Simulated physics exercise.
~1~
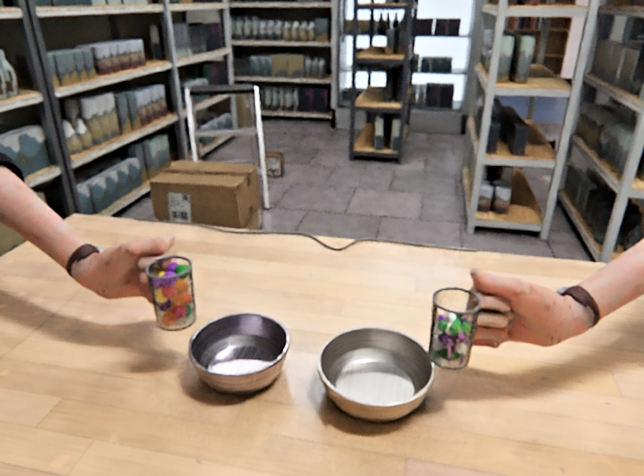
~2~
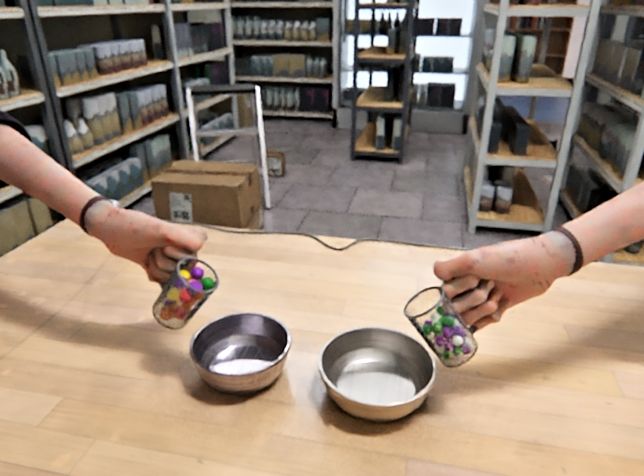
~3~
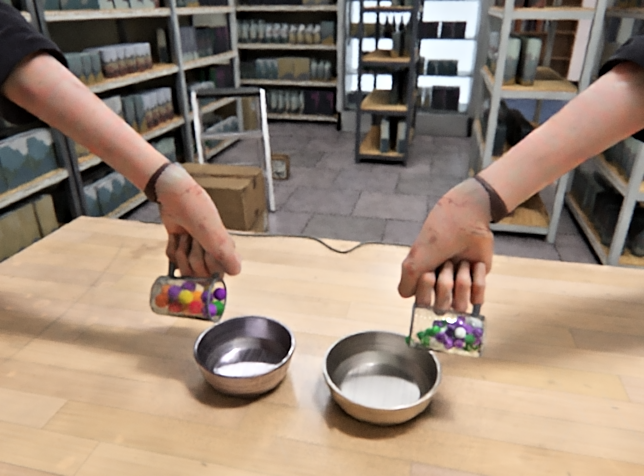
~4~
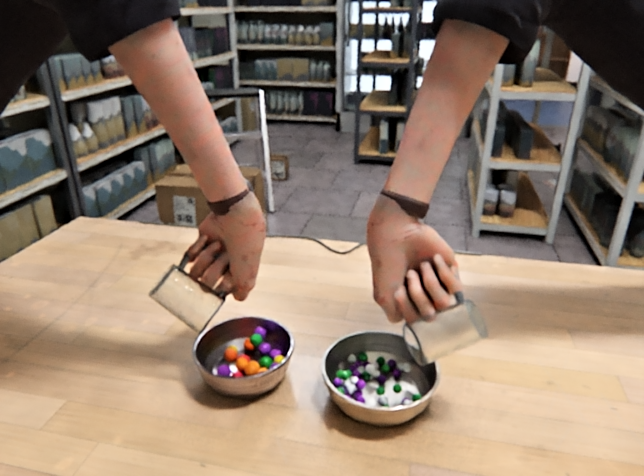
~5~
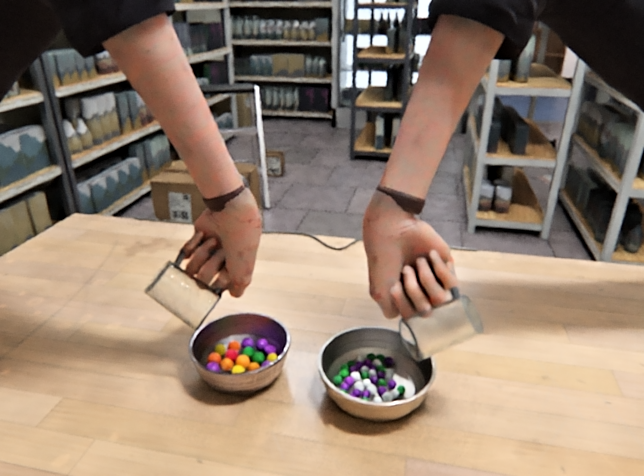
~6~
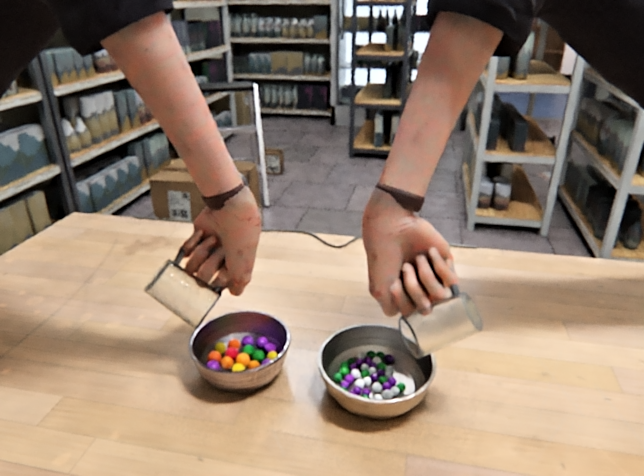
Two hands tip glass cups of colourful beads into two metal bowls, emptying both without spilling.
